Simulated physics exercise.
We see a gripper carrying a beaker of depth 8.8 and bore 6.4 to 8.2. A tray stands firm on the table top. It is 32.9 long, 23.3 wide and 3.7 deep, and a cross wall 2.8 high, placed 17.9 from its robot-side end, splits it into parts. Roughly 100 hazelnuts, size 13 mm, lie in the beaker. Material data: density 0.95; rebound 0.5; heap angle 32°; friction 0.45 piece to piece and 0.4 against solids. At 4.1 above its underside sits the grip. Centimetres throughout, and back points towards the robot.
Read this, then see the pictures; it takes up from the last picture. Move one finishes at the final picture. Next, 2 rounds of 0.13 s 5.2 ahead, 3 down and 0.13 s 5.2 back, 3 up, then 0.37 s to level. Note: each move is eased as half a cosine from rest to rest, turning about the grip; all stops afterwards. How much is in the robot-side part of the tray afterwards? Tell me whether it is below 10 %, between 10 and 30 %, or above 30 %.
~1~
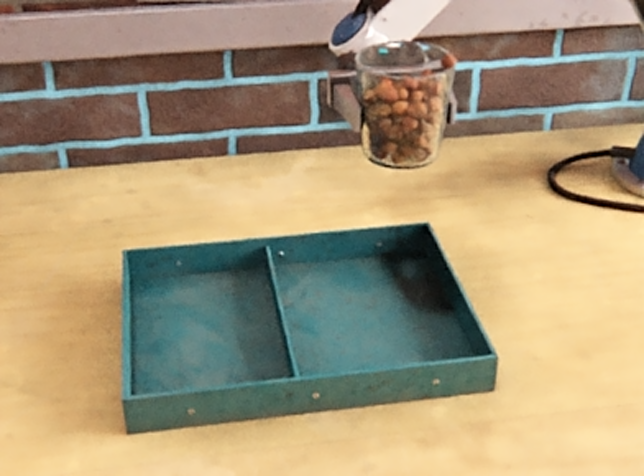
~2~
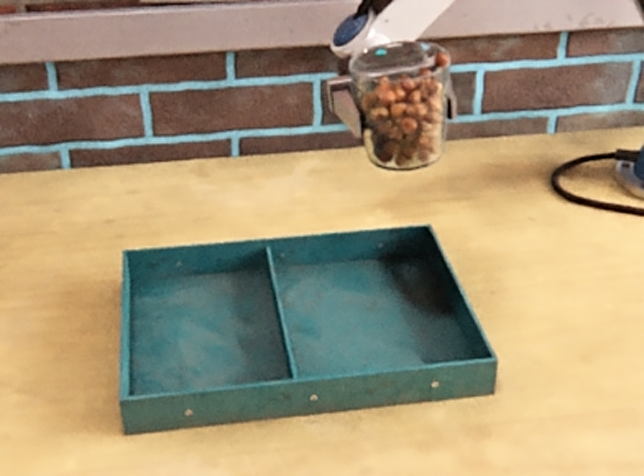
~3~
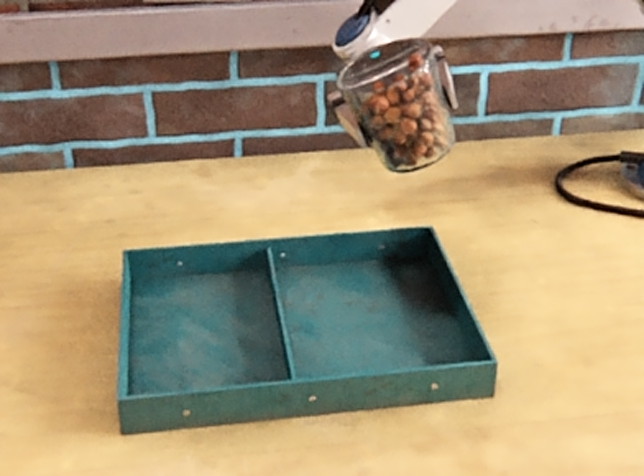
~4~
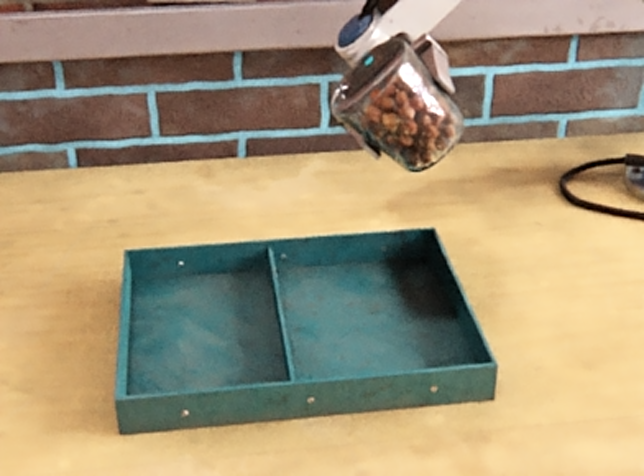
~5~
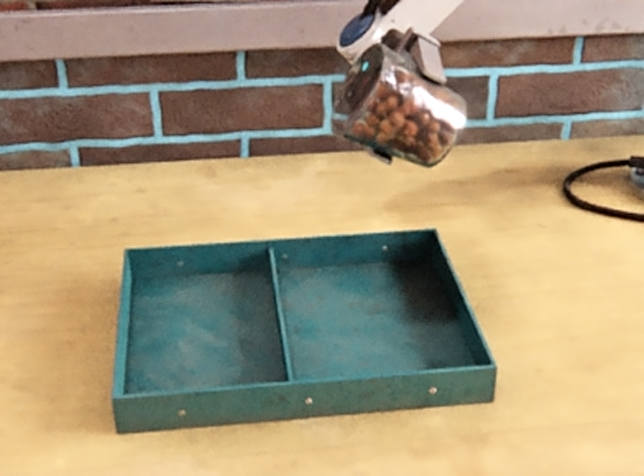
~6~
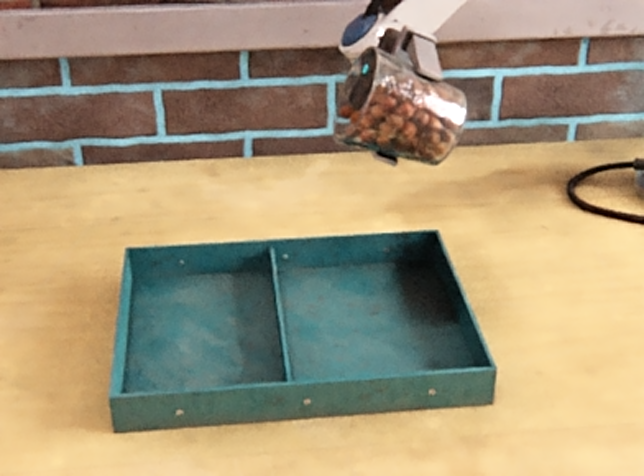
That share comes out between 10 and 30 %.
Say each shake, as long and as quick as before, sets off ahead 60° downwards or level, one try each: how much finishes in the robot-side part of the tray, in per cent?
Estimates, in order: 5 % then 20 %.
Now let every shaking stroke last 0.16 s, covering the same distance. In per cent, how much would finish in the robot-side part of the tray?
Estimate: Near 15 per cent.
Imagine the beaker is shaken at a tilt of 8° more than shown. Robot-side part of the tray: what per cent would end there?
It would then be near 20 per cent.
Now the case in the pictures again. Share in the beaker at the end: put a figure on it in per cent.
I'd put it close to 70 per cent.
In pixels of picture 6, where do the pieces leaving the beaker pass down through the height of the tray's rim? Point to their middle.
About at (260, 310).
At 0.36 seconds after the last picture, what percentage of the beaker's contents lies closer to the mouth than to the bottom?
Near 30 %.
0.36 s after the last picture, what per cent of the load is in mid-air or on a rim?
It amounts to roughly 10 in a hundred.
Then, 0.36 s on, tilted 66° forward, highest piece 23 above the table; 93 in the beaker, 2 in the far-side part, 10 in flight or on a rim.
Then, 0.71 s on, tilted 31° forward, highest piece 26 above the table; 76 in the beaker, 14 in the far-side part, 13 in the robot-side part, 2 in flight or on a rim.
Then, 1.09 s on, level, highest piece 27 above the table; 75 in the beaker, 16 in the far-side part, 14 in the robot-side part.
Then, 2.14 s on, level, highest piece 27 above the table; 75 in the beaker, 16 in the far-side part, 14 in the robot-side part.
In the end, 75 in the beaker, 16 in the far-side part, 14 in the robot-side part. That is 13 % in the robot-side part of the tray.
